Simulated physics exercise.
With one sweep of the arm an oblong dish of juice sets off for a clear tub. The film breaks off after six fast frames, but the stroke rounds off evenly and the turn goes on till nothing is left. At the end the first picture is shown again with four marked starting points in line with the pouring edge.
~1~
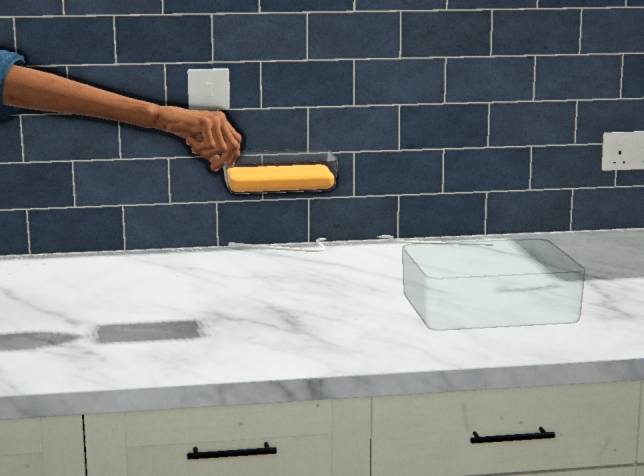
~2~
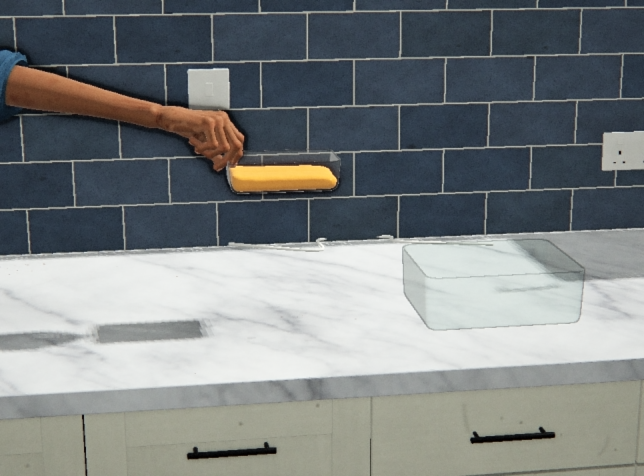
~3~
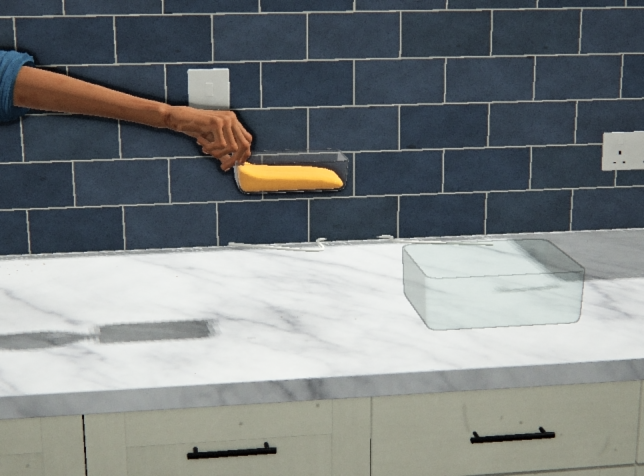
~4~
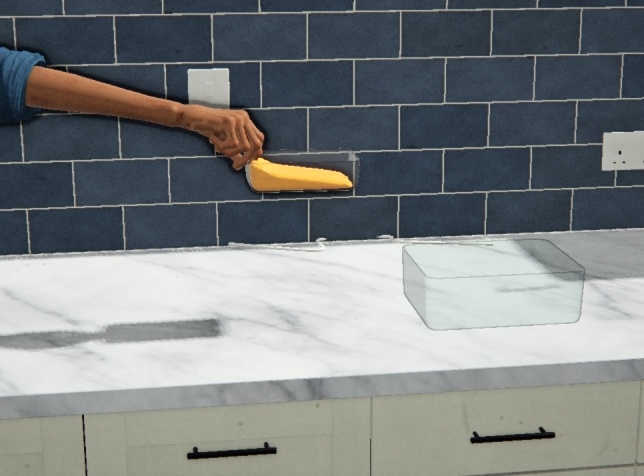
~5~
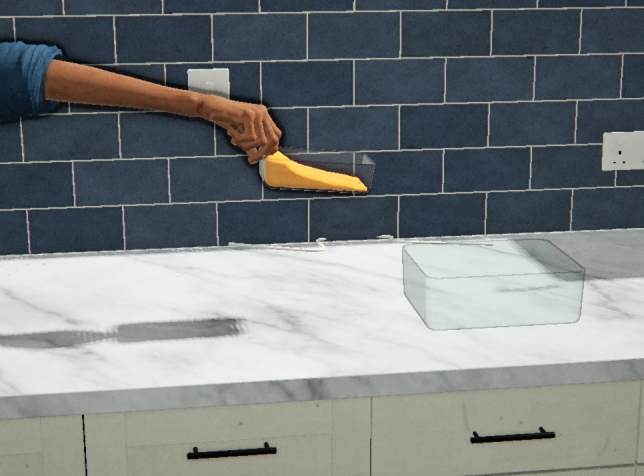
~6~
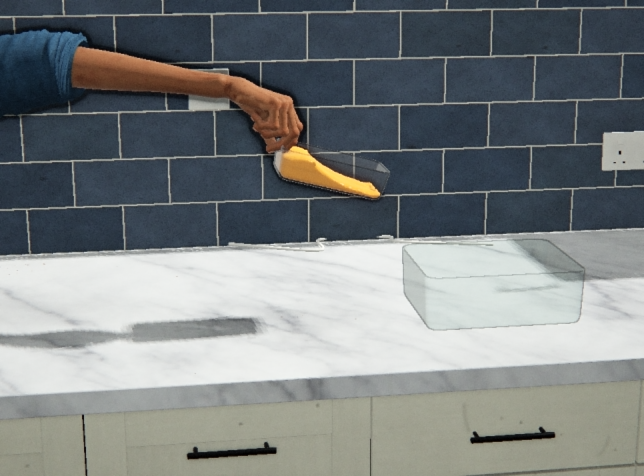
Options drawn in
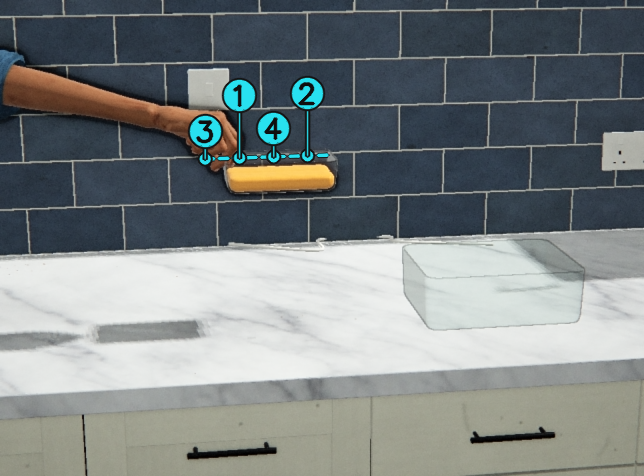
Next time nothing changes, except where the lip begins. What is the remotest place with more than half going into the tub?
That is spot 2.
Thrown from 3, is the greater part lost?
Yes.
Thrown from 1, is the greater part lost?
Yes, that goes wrong.
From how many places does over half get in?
One.
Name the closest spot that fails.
Spot 4.
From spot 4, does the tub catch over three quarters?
No, it does not.
On the marked copy, 1 at (239, 157); 2 at (307, 155); 3 at (205, 159); 4 at (273, 156).
For spot 1, about 13 % lands in the tub, 84 % falls short and 4 % goes beside or beyond.
For spot 2, about 66 % lands in the tub, 28 % falls short and 6 % goes beside or beyond.
For spot 3, about 0 % lands in the tub, 98 % falls short.
For spot 4, about 34 % lands in the tub, 60 % falls short and 5 % goes beside or beyond.
